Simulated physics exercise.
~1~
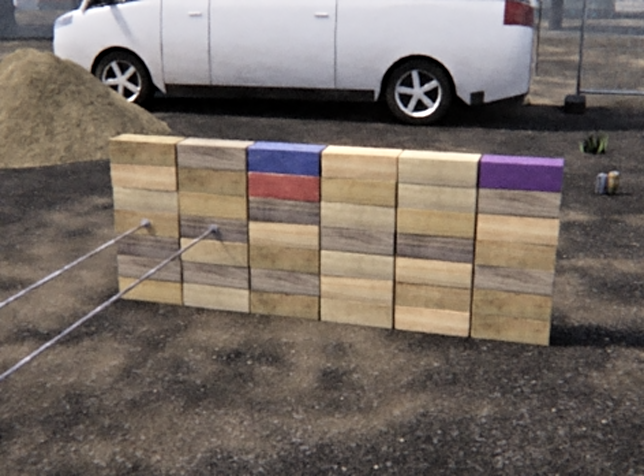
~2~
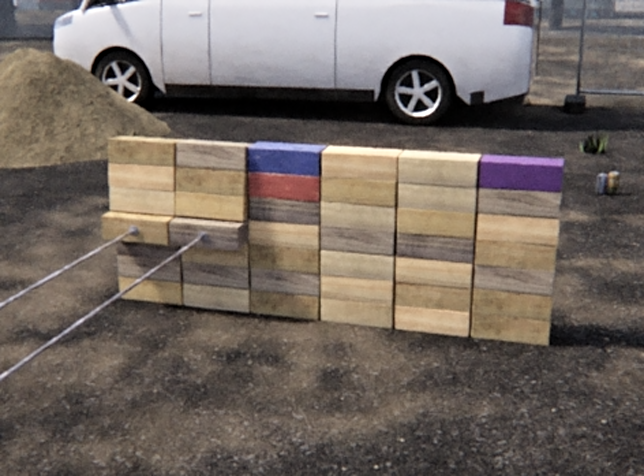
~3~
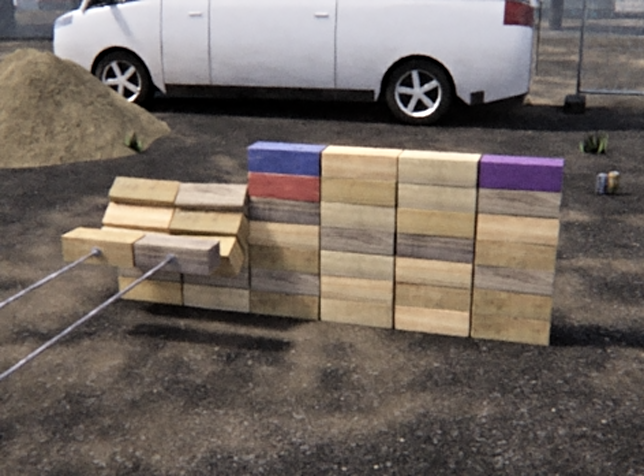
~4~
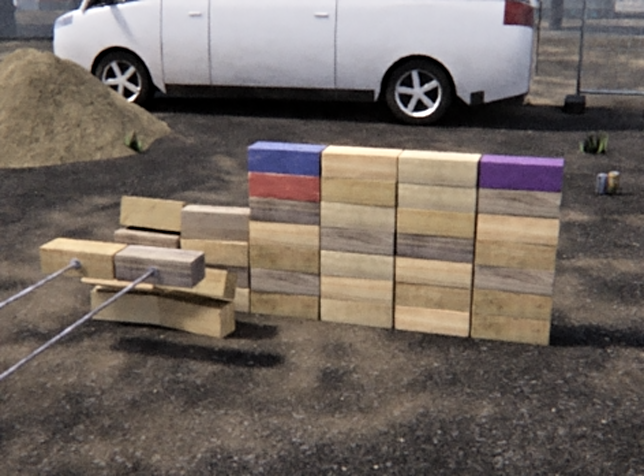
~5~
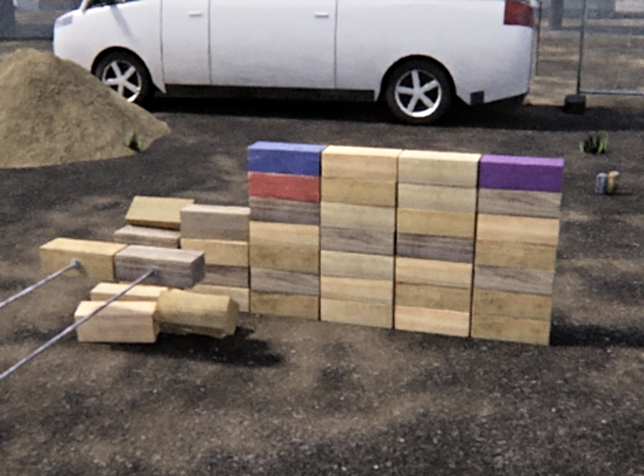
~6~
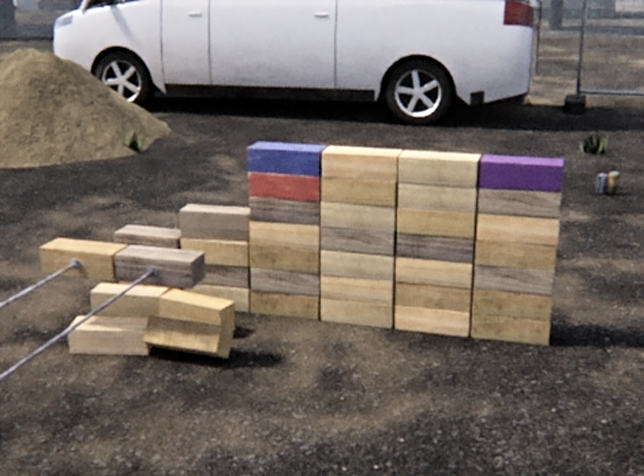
Two rods drew a pair of neighbouring blocks out of the left end of a low wooden wall, and the blocks above tipped forward and tumbled down in front, while the rest, including the blue, red and purple ones, stayed standing.
